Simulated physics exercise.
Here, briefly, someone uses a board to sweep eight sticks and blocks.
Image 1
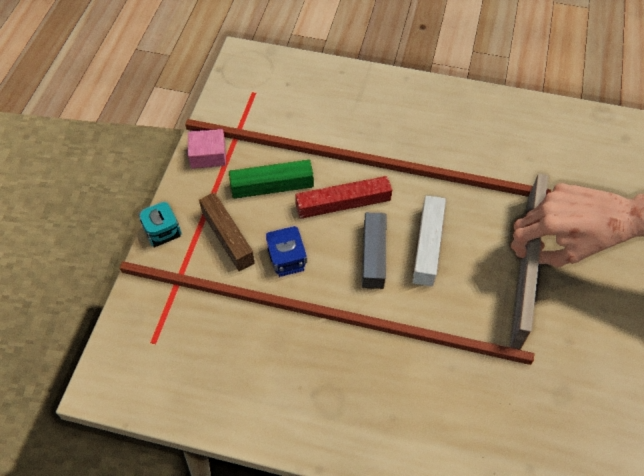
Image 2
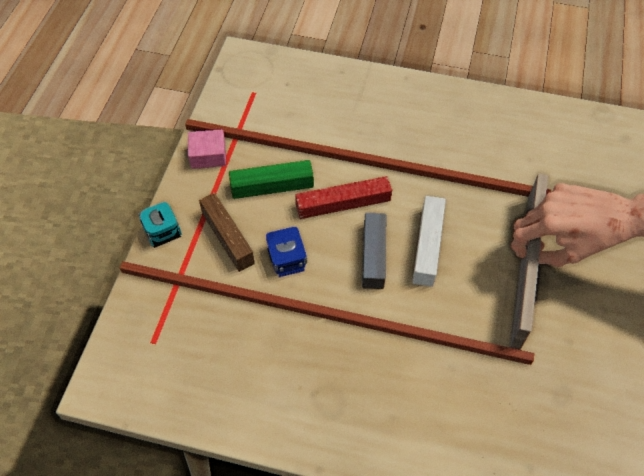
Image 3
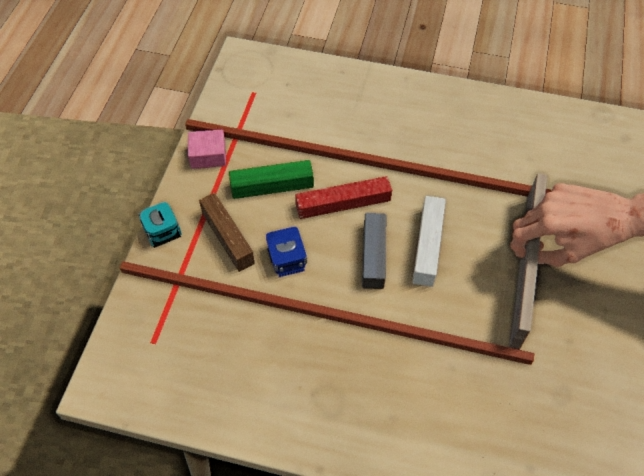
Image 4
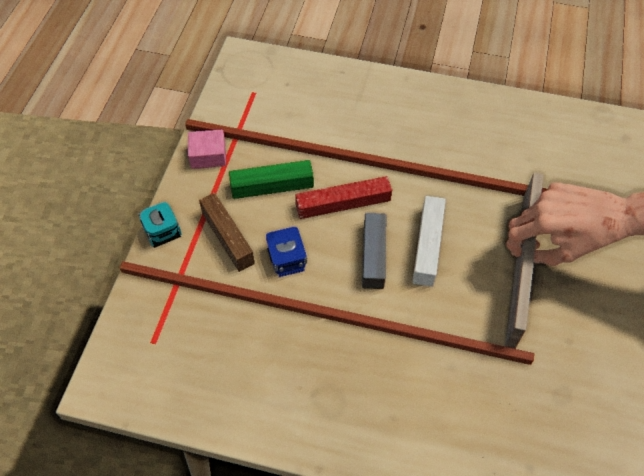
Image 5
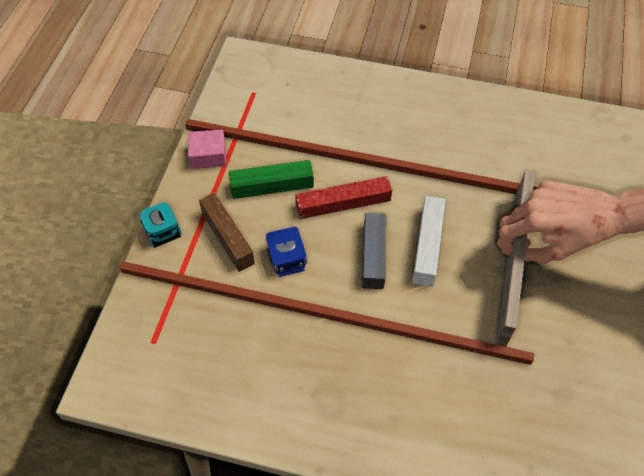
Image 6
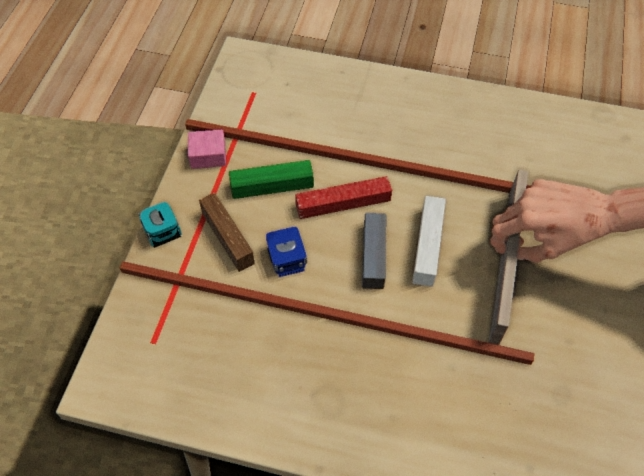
A hand at the right grips an upright grey board and slides it slowly a short way left between two reddish-brown rails, while everything else stays still. Seen from above at an angle, a pale wooden tabletop stands over a plank floor and a drab carpet. Pink, green, red, brown, turquoise, blue, grey and white pieces lie scattered from the thin red line at left to mid-table.
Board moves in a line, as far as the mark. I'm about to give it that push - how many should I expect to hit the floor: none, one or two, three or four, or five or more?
Expect three or four.
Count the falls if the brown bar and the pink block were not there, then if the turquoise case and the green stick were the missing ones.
Result: 1 in the first case, with 1 in the second.
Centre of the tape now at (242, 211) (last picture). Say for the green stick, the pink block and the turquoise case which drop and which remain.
One by one: The green stick holds its spot, the pink block holds its spot, the turquoise case topples.
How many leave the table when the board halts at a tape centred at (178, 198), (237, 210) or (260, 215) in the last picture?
It would be 7, 1 and 0.
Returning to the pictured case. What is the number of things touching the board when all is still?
So the total is 2.
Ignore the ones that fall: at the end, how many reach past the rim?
3, I think.
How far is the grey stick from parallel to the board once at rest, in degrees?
I'd estimate about 0 degrees.
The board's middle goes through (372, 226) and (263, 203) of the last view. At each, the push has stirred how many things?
At that stage 3; at the next, 8.
Soon after, none off yet; turquoise case at rest near (160, 225); pink block at rest near (207, 149); brown bar at rest near (227, 232).
At rest, the number that fall off is three or four; fallen, brown bar, pink block and turquoise case.
